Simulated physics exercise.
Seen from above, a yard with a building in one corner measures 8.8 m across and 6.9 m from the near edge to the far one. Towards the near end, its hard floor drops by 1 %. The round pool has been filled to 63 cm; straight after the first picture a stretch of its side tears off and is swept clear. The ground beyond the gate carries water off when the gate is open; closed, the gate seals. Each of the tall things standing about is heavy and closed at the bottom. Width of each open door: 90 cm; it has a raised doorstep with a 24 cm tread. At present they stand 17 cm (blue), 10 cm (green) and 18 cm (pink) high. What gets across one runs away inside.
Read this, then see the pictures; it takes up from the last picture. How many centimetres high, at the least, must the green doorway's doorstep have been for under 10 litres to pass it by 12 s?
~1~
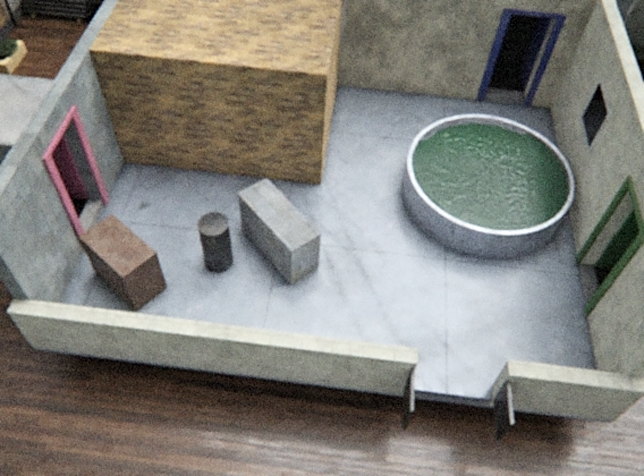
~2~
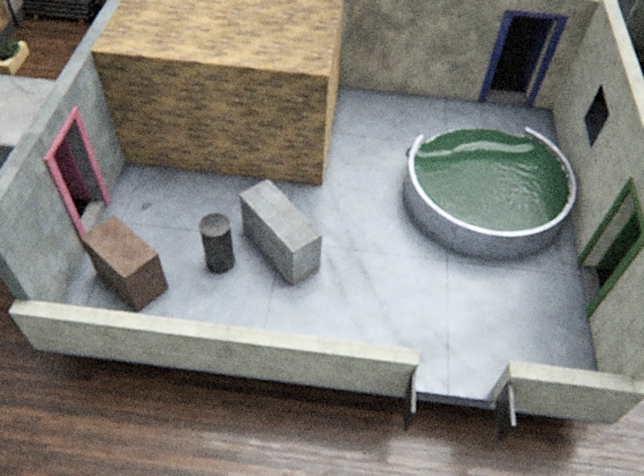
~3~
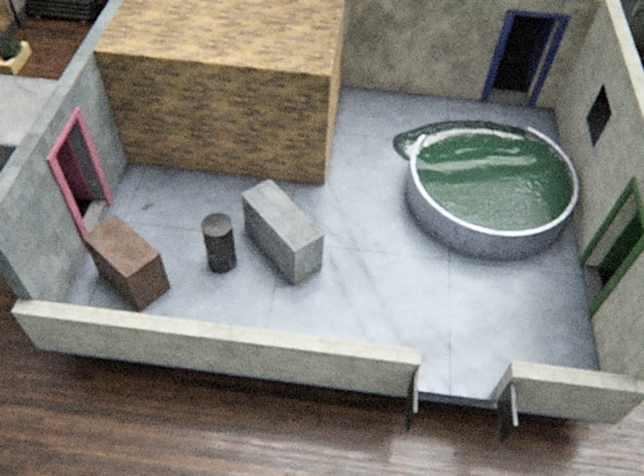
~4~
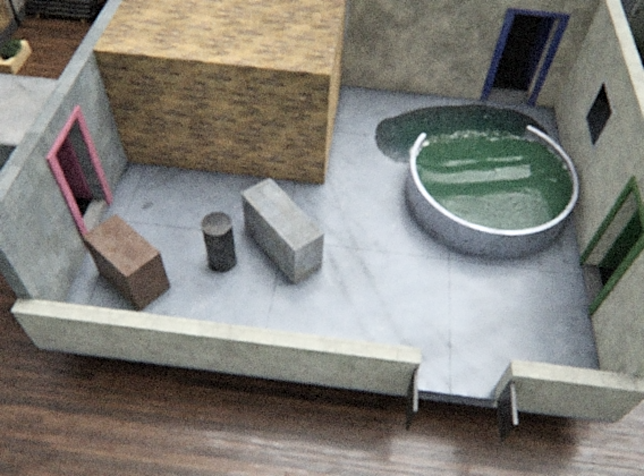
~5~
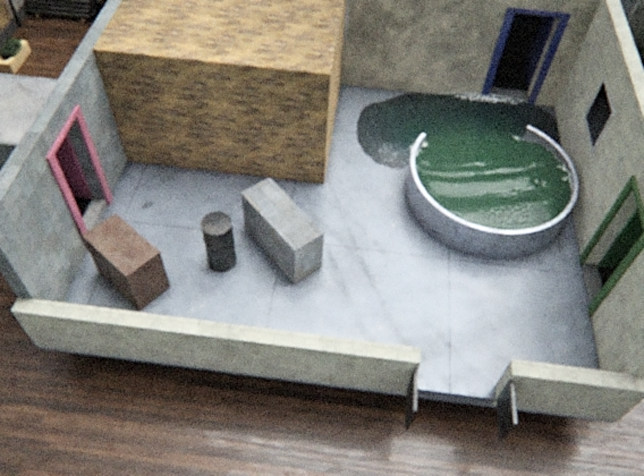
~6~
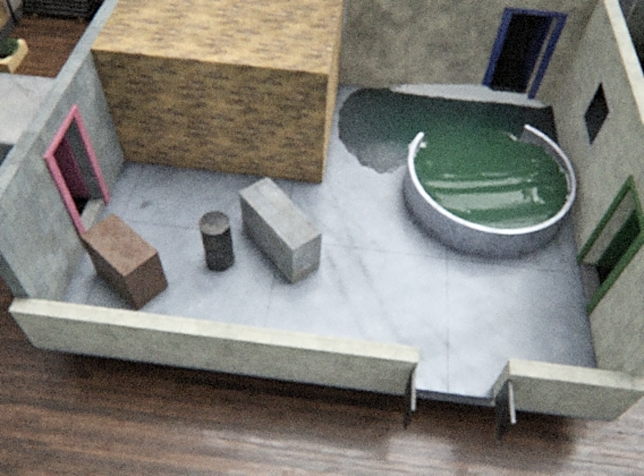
About 6.5 cm.
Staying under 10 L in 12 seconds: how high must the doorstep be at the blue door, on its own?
The blue door needs around 33 cm.
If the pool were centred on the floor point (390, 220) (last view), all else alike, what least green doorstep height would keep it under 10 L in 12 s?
About 8.5 centimetres.
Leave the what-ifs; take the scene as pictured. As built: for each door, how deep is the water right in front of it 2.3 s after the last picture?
In cm: Blue 28, green 0, pink 0.
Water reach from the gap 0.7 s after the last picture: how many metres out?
The front sits around 3.0 m out.
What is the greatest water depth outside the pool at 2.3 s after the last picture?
43 cm.
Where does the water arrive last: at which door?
Answer: The pink door.
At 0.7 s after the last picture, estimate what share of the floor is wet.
Some 20 per cent is wet.
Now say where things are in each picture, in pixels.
In the first picture, still water, 63 cm deep, in the round pool at (489, 172); the green door at (606, 253) is dry.
In the second picture, the gap is on the far side, the front 0.3 m out at a hidden place; the back of the round pool holds 63 cm.
In the third picture, water pours out on the far side and has run 0.7 m, to (399, 139); about 10 cm deep outside, 63 cm at the back.
In the fourth picture, water pours out on the far side and has run 1.2 m, to (383, 124); about 8 cm deep outside, 63 cm at the back.
In the fifth picture, the front is at (370, 108), 1.8 m from the gap on the far side; 6.4 m2 of floor is wet, 63 cm left at the back.
In the sixth picture, the gap is on the far side, the front 2.2 m out at (365, 91); the back of the round pool holds 63 cm; the green door at (607, 252), 3.9 m from the gap, is still 3.3 m from the nearest water.
Then, 0.7 s after the last picture water covers 20 % of the floor, deepest (47 cm) near (347, 86); it has not reached the green door.
Then, 2.3 s after the last picture water covers 35 % of the floor, deepest (43 cm) near (347, 86); it has not reached the green door.
Then, 11.3 s after the last picture water covers 95 % of the floor, deepest (14 cm) near (363, 367); 9 cm at the green door, 0 litres in over its 10 cm doorstep.
At the green door as built, the water peaked near 10 cm, 10.3 s after the last picture.
With a doorstep of 6 cm, 14 litres would have come in within the 12 s; with 8 cm, 3 litres. So under 10 litres takes about 6.5 cm.
